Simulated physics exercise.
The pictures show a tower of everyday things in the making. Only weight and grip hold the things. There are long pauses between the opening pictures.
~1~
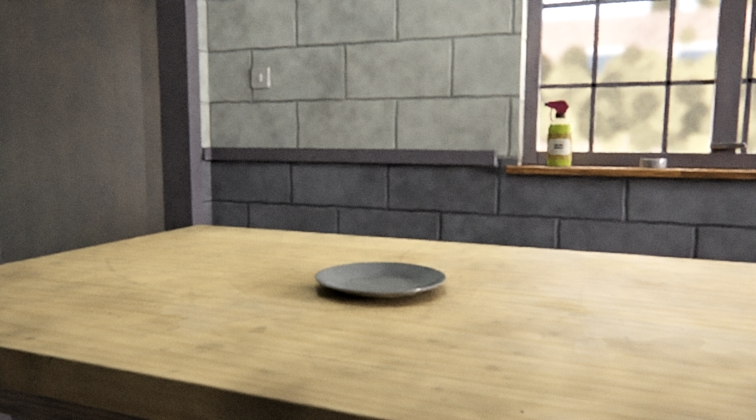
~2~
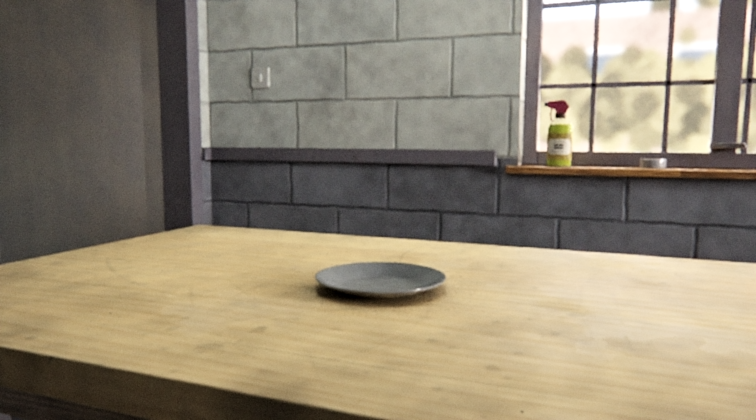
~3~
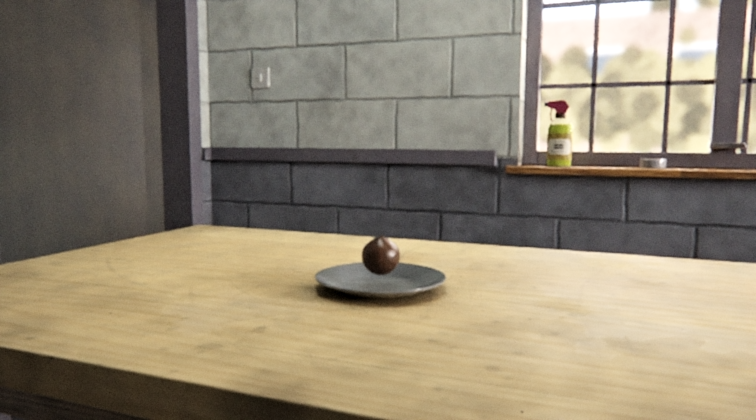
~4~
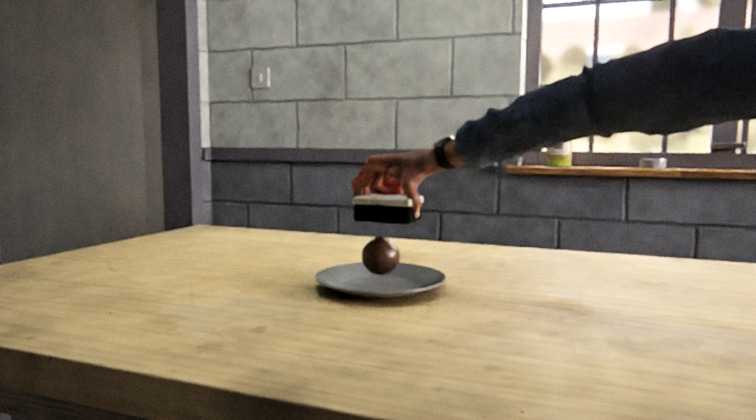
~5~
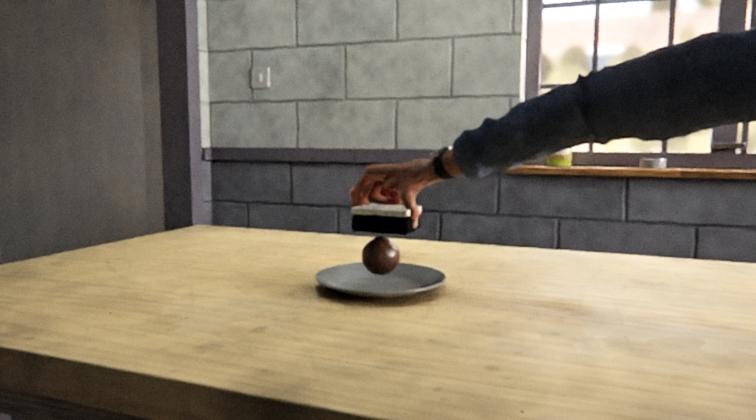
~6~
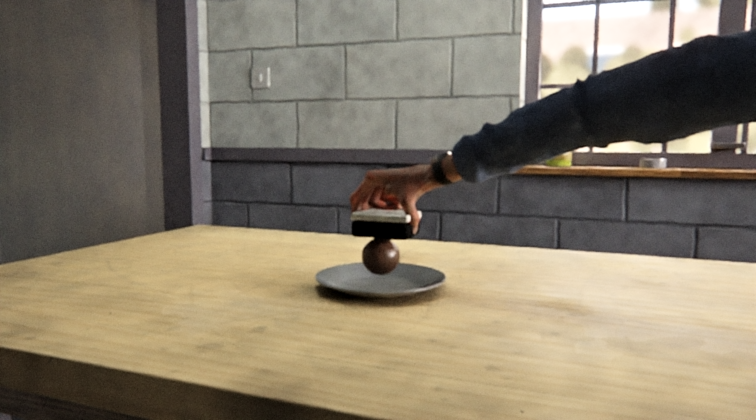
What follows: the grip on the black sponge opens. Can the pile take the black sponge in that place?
The pile comes apart.
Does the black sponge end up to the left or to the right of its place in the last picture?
To the right.
Then, 0.40 s on from there, black sponge now fallen.
Then, 0.60 s on from there, things are still on the move.
In the end, fallen, black sponge; the other 2 unmoved. At the end, from the last picture's camera, black sponge near (474, 279). The pile gives way.
